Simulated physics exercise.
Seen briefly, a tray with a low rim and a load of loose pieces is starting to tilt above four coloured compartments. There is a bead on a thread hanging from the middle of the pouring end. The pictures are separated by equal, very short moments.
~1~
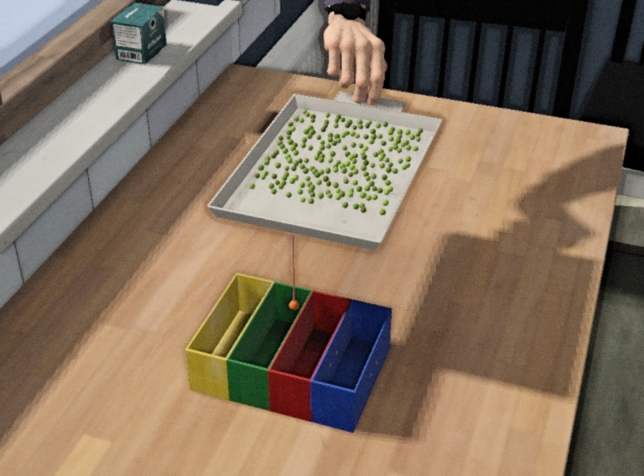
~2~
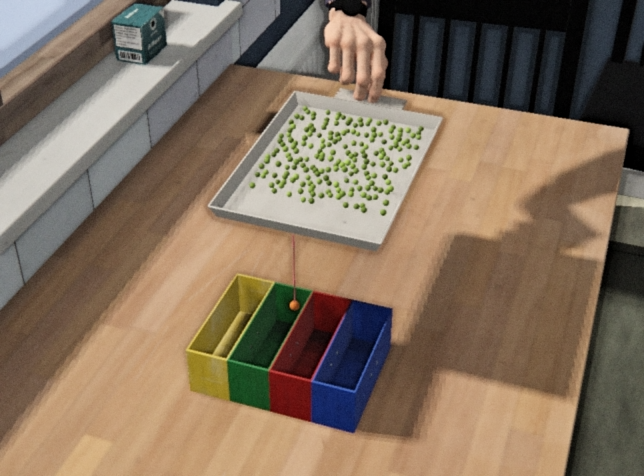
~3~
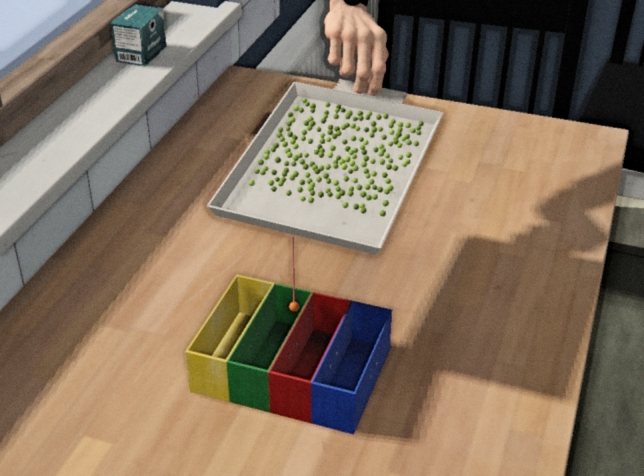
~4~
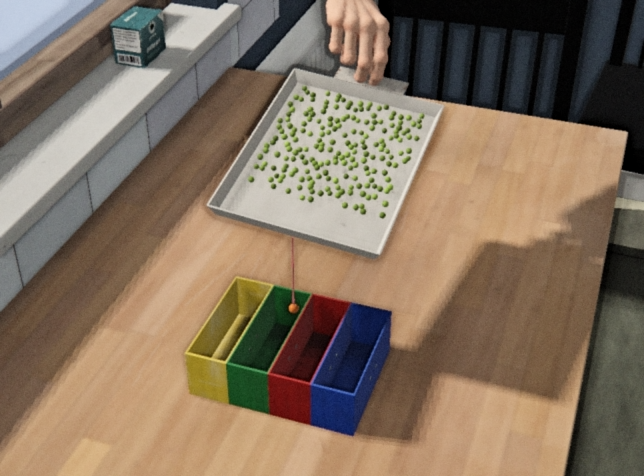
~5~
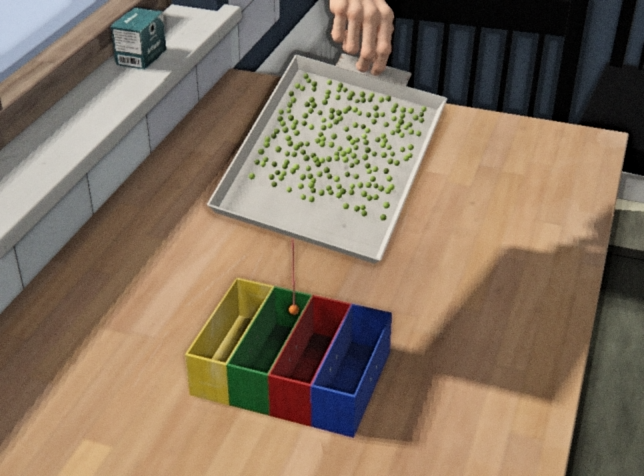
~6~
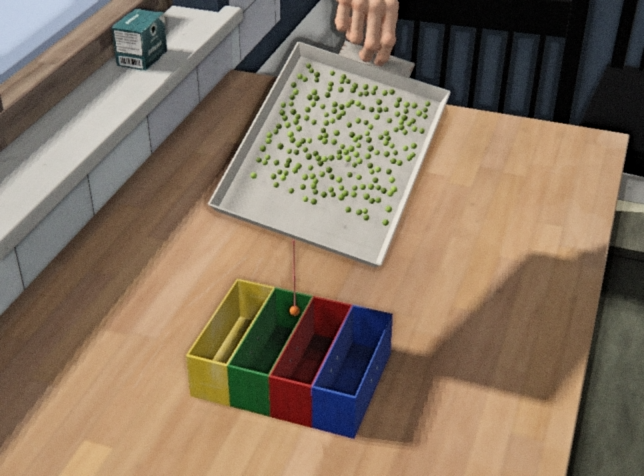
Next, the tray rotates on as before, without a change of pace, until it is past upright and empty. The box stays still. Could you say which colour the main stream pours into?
It pours into the blue cell.
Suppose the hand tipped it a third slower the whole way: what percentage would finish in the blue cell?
Close to 70 in a hundred.
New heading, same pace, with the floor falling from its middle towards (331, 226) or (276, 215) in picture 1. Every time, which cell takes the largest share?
In turn: The cell in blue; the yellow cell.
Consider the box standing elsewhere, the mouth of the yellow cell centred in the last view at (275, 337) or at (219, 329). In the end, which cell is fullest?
Try one: The cell in red; try two: The cell in blue.
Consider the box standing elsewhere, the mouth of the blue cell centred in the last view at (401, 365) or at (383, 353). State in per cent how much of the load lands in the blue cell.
First position: Some 30 %; second position: Some 70 %.
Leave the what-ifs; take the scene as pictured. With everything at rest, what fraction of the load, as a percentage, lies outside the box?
40 %.
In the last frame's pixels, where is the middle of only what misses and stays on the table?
Approximately (416, 434).
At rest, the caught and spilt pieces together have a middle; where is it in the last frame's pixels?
The centre ends up roughly at (360, 398).
Just after the last frame, tray tipped steeply; roughly a third on the tray; about a tenth in the blue cell; roughly half falling or outside the box.
A moment on, tray tipped past a quarter turn; roughly two thirds in the blue cell; roughly a third falling or outside the box.
Further on, tray tipped past a quarter turn; roughly two thirds in the blue cell; roughly a third falling or outside the box.
When it is over, tray tipped past a quarter turn; roughly two thirds in the blue cell; not one in the red cell; not one in the green cell; not one in the yellow cell; roughly a third outside the box.
